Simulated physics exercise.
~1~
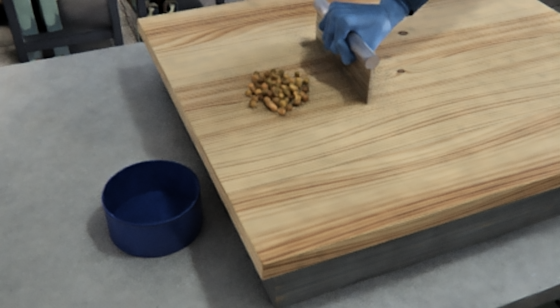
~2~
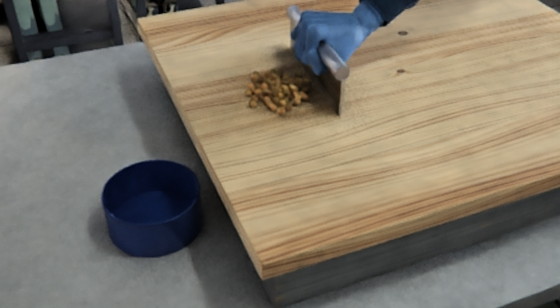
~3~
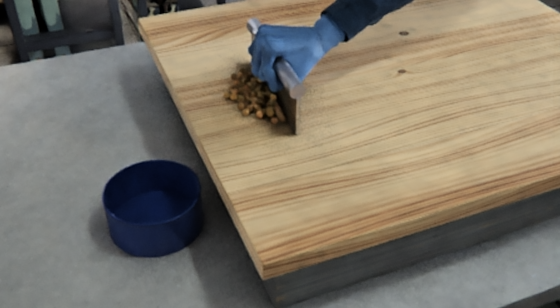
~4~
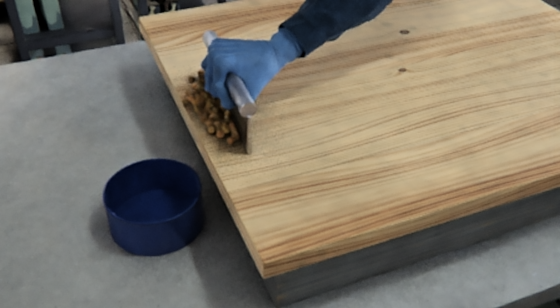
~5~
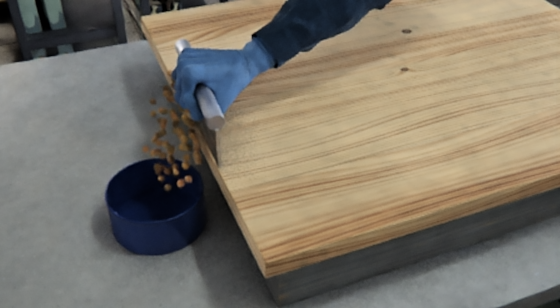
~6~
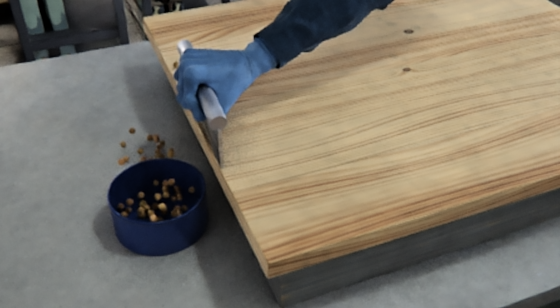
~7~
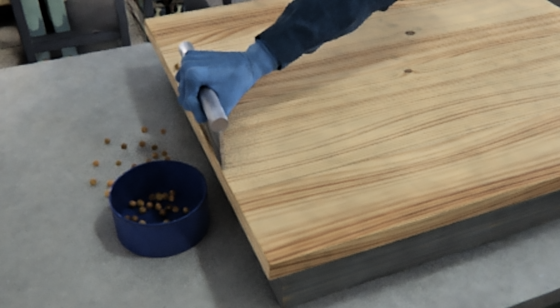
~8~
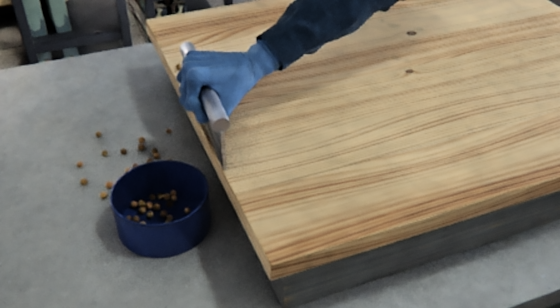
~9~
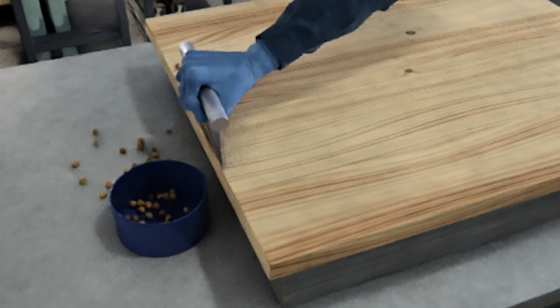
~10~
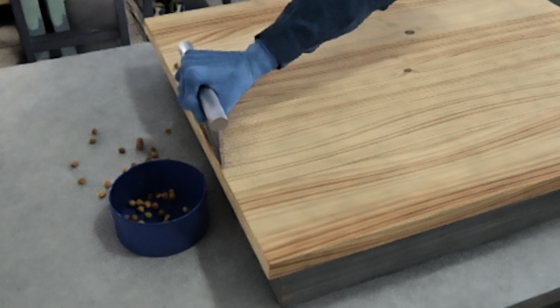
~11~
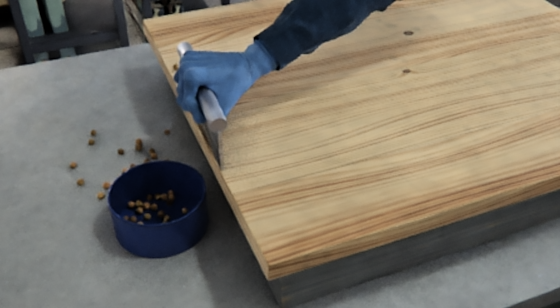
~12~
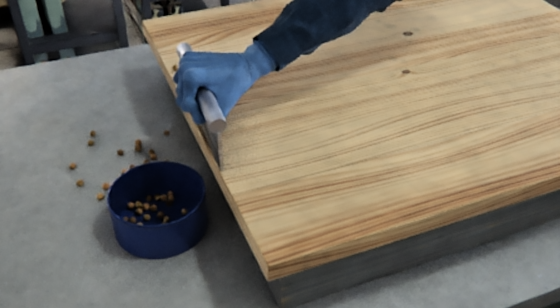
Gloved hand with a scraper pushing small brown pieces left off a wooden board, about half landing in a blue pot, others scattering beside it.
